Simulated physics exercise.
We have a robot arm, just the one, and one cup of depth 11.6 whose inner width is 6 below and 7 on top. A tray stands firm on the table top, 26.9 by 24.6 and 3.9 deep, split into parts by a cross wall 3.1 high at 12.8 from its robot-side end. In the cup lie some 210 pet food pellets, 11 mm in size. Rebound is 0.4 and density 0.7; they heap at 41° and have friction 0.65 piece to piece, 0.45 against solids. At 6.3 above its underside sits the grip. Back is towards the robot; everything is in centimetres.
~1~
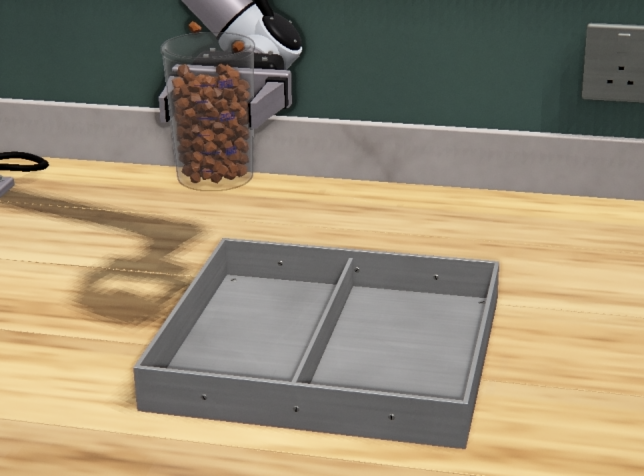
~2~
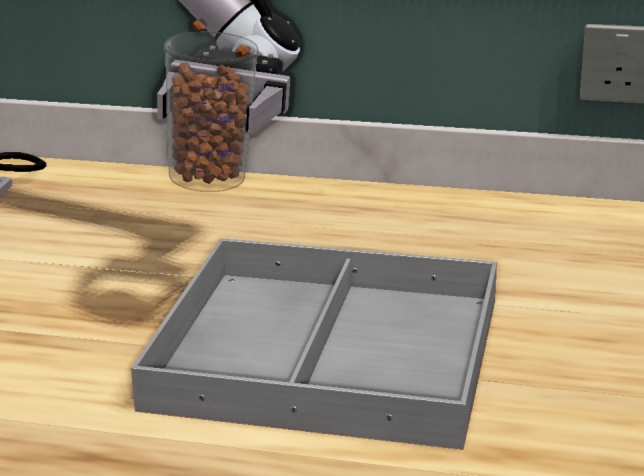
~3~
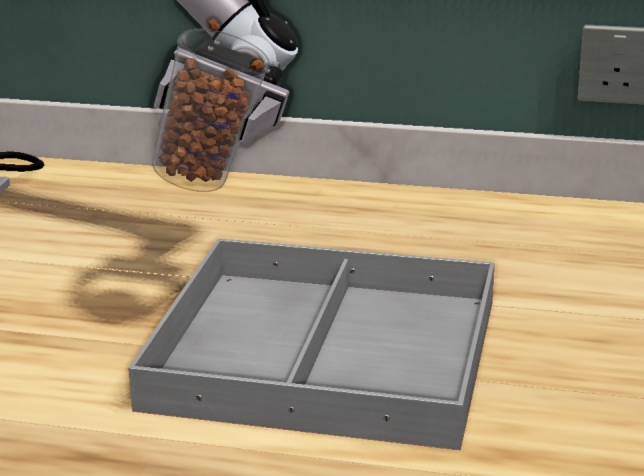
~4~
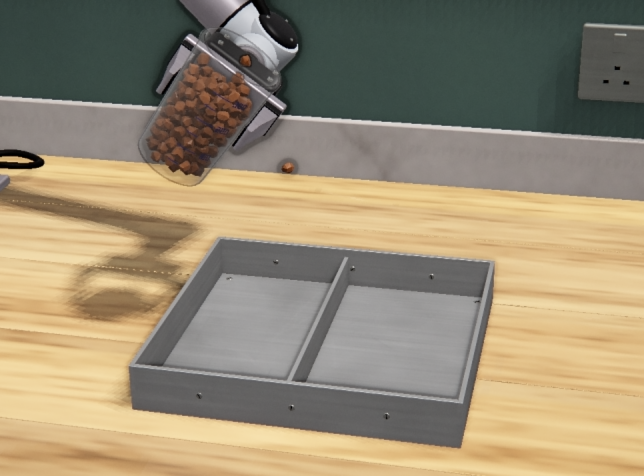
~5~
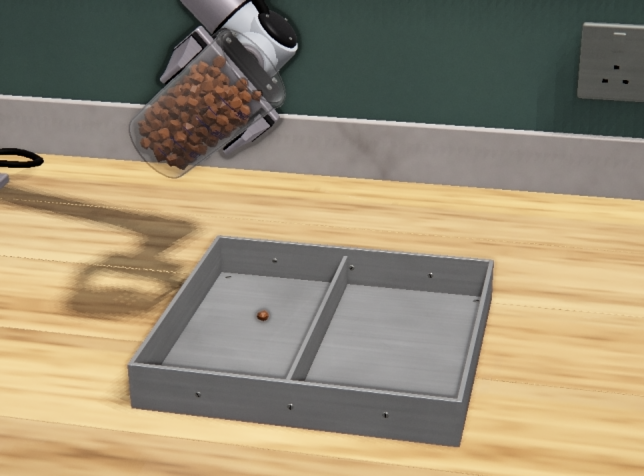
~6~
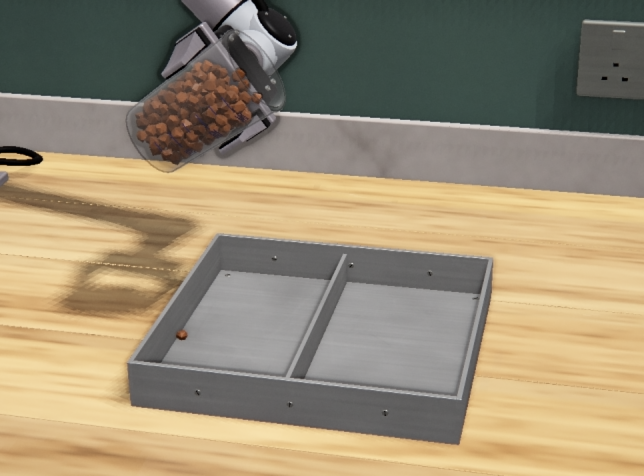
A robot arm tilts a clear cup of brown pellets, and one drops into the gray tray.
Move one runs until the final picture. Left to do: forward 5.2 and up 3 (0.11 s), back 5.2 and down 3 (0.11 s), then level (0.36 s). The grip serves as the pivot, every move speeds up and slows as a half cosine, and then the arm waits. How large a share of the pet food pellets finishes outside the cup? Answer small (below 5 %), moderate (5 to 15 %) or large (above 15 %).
It is large.
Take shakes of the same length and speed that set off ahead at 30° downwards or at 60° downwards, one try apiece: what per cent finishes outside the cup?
Result: Approx. 5 % and 0 %, one try each.
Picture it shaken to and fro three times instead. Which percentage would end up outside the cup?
That would give close to 55 percent.
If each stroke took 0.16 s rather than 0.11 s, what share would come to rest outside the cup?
In that case it would be near 5 percent.
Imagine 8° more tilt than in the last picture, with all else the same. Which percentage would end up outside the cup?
It would be near 45 per cent.
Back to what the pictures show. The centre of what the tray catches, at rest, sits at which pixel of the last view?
It lands close to (408, 345).
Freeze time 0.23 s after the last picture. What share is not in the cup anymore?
Near 25 in a hundred parts have gone so far.
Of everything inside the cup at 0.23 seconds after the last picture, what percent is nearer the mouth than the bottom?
About 60 per cent.
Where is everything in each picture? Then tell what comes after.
Cup middle at (212, 114), level; upper third of the load around (209, 93), from x 180 to 245, top at y 25; 213 in the cup, in the first frame.
Cup middle at (209, 114), tilted 5° forward; upper third of the load around (209, 94), from x 180 to 245, top at y 25, in the second frame.
Cup middle at (206, 114), tilted 19° forward; upper third of the load around (207, 95), from x 165 to 255, top at y 25, in the third frame.
Cup middle at (205, 111), tilted 35° forward; upper third of the load around (209, 94), from x 150 to 290, top at y 60; 212 in the cup, 1 in flight or on a rim, in the fourth frame.
Cup middle at (203, 109), tilted 49° forward; upper third of the load around (208, 93), from x 145 to 265, top at y 60; 212 in the cup, 1 in the robot-side part, in the fifth frame.
Cup middle at (202, 107), tilted 54° forward; upper third of the load around (208, 91), from x 140 to 255, top at y 70; 212 in the cup, 1 in the robot-side part, in the sixth frame.
Then, 0.23 s after the last picture, tilted 54° forward, highest piece 27 above the table; 165 in the cup, 1 in the robot-side part, 47 in flight or on a rim.
Then, 0.46 s after the last picture, tilted 13° forward, highest piece 28 above the table; 150 in the cup, 44 in the far-side part, 14 in the robot-side part, 3 on the table or floor, 2 in flight or on a rim.
Then, 0.78 s after the last picture, level, highest piece 26 above the table; 150 in the cup, 47 in the far-side part, 12 in the robot-side part, 4 on the table or floor.
Then, 1.83 s after the last picture, level, highest piece 26 above the table; 150 in the cup, 47 in the far-side part, 12 in the robot-side part, 4 on the table or floor.
Final count, 150 in the cup, 47 in the far-side part, 12 in the robot-side part, 4 on the table or floor. That is 30 % outside the cup.
